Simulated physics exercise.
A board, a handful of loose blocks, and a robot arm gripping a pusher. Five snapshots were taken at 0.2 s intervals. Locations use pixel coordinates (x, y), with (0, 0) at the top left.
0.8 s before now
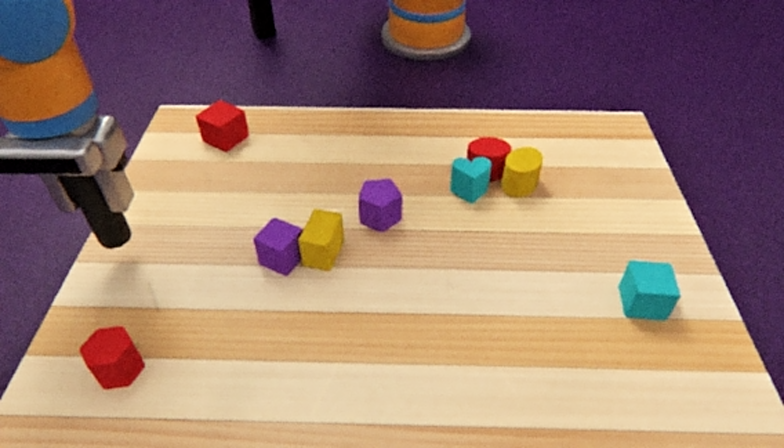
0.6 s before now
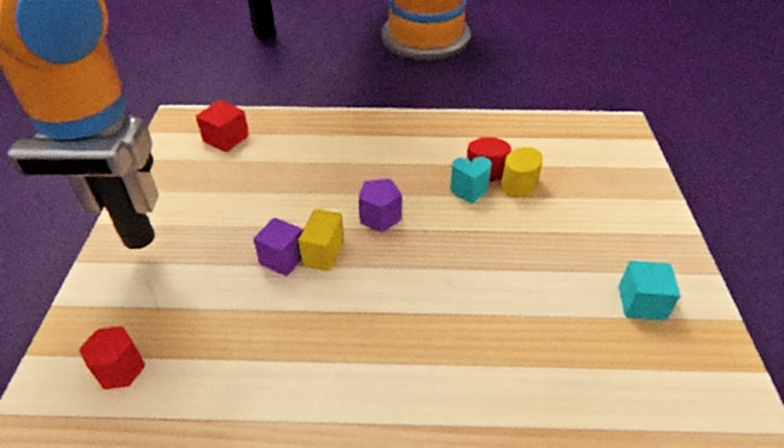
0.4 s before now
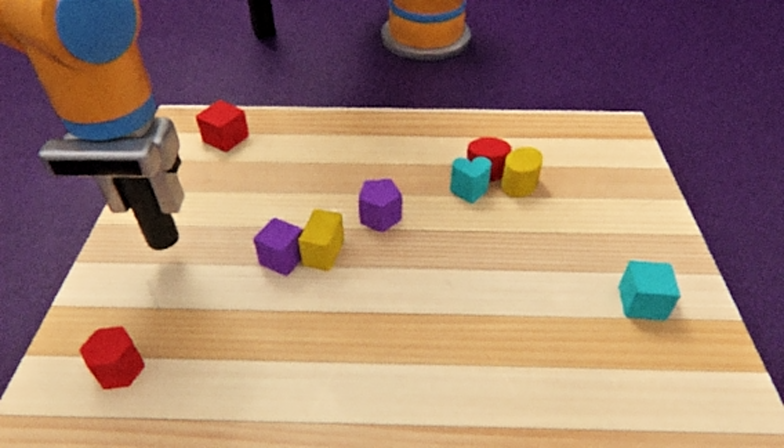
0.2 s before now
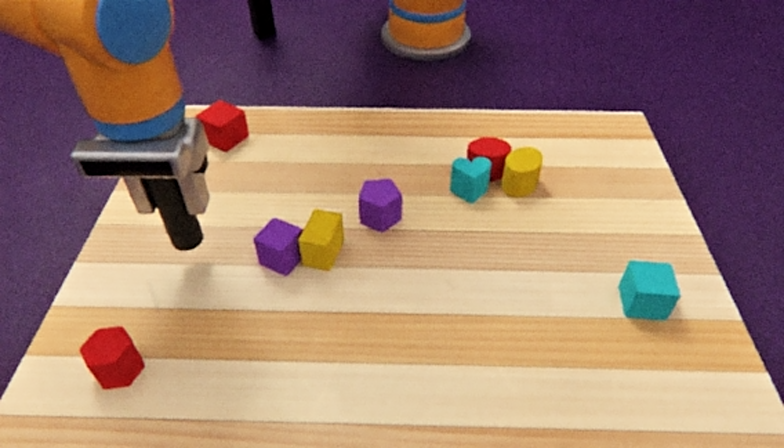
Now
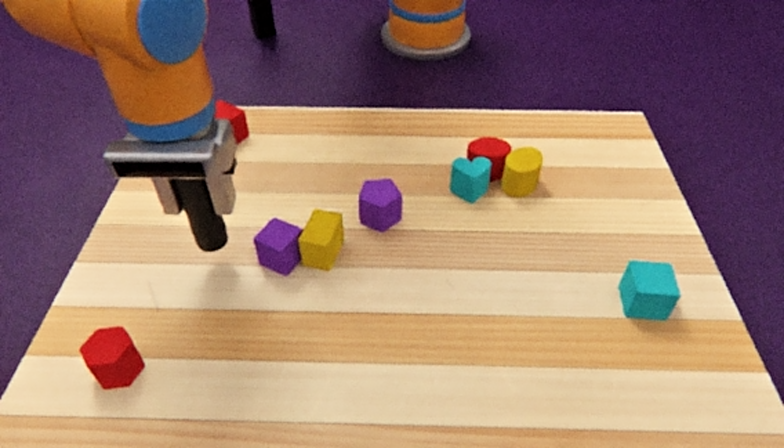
On a striped wooden board scattered with colourful blocks, a robot arm slowly moved its black pusher from the left edge rightward toward a purple block beside a yellow one, while every block stayed still.
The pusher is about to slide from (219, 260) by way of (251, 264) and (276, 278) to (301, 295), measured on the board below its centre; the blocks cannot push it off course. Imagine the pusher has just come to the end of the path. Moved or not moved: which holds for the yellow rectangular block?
That block moves.
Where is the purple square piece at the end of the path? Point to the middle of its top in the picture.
Close to (327, 253).
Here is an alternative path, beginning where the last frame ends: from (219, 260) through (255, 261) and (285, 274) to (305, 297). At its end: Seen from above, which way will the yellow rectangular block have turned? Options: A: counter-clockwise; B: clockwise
Choice A: Counter-clockwise.
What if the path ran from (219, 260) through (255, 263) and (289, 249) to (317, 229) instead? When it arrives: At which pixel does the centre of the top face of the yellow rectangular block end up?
Pixel (370, 226).
On the path given first. Halfway along, pusher at (261, 252); purple square piece at (294, 240), turned 30° anticlockwise; yellow rectangular block at (329, 227), turned 20° anticlockwise.
At the end, pusher at (297, 276); purple square piece at (327, 253), turned 75° anticlockwise; yellow rectangular block at (343, 228), turned 60° anticlockwise.
